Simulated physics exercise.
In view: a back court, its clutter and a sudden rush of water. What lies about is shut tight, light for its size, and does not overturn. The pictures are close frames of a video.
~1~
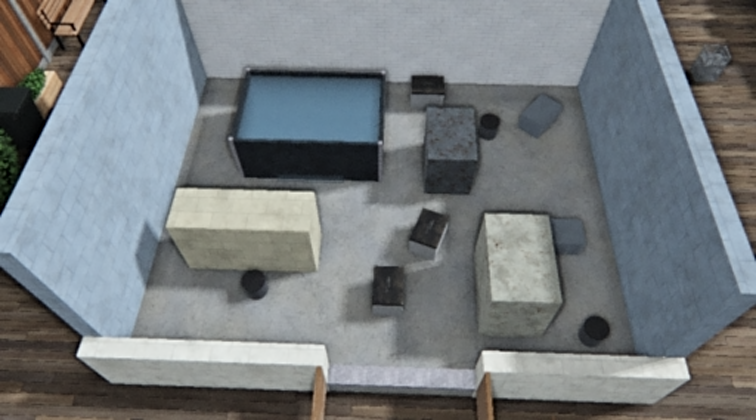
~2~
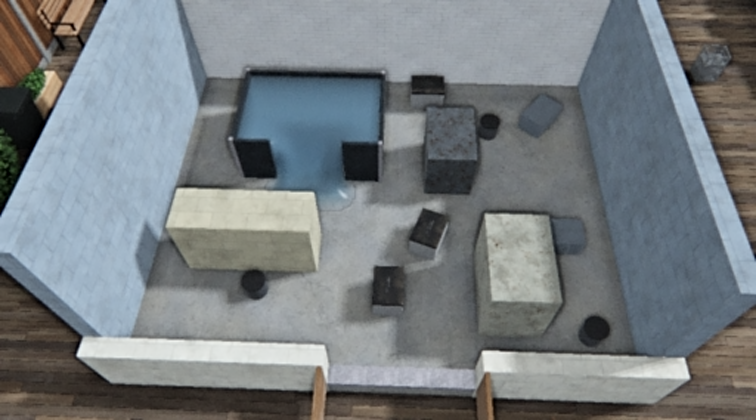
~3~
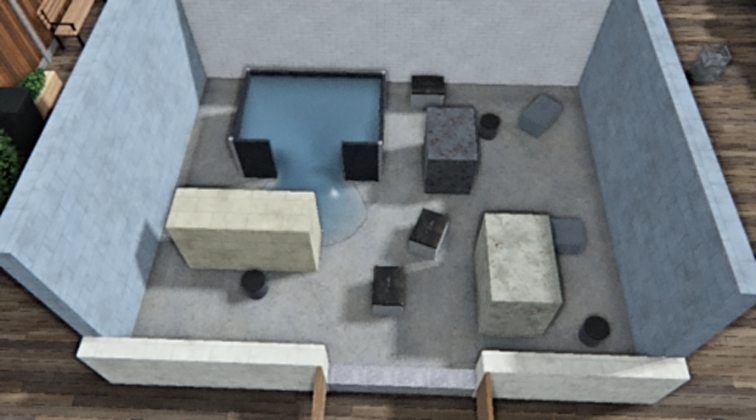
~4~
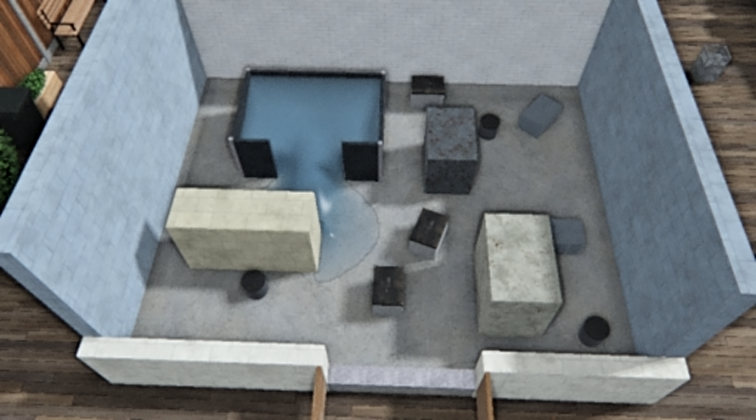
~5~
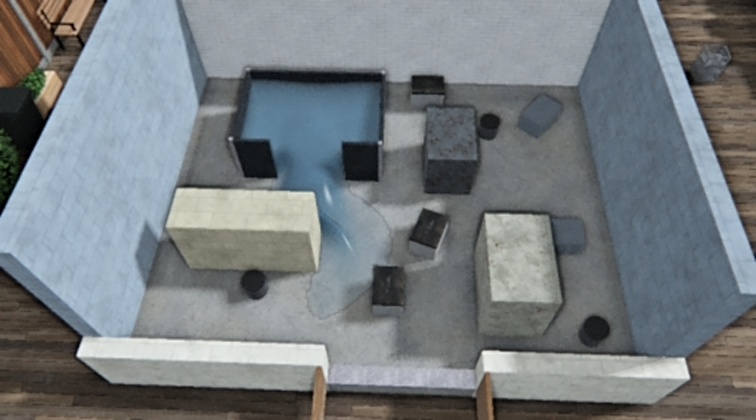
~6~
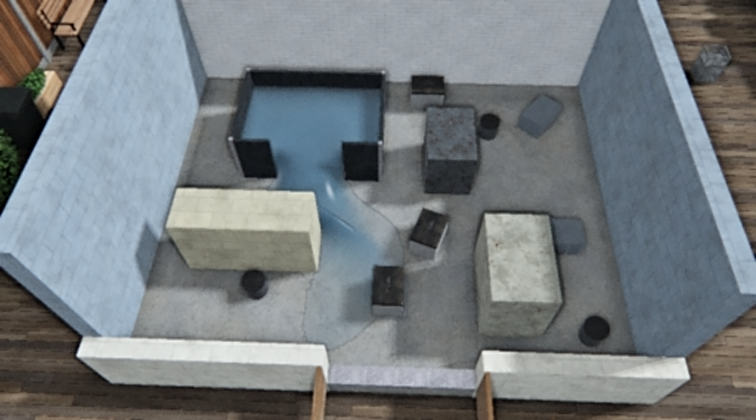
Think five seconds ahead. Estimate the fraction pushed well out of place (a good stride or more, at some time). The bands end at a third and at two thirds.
It is one to two thirds.
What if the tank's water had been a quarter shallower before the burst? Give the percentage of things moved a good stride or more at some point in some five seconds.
Close to 20 %.
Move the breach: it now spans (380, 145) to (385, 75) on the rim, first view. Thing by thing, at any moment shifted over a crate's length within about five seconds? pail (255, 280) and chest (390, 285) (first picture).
As listed: Short of that, pushed that far.
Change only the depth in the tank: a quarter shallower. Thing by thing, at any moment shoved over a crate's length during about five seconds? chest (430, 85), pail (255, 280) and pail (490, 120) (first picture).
In turn: No, never so far, no.
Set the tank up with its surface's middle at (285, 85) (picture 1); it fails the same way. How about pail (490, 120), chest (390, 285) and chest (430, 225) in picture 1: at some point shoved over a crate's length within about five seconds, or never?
In that order: Short of that, swept aside, yes.
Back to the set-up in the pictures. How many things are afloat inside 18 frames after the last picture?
The number is 1.
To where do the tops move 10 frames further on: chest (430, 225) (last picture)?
Near (524, 198).
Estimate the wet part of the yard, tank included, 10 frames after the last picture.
I make it 55 per cent.
A moment on, 0 of 8 are well off their spots; 0 afloat.
Next, 2 of 8 are well off their spots; 0 afloat.
Later, 2 of 8 are well off their spots; 1 afloat.
In the end, 4 of 8 are well off their spots, and 4 have been at some point; 0 afloat.
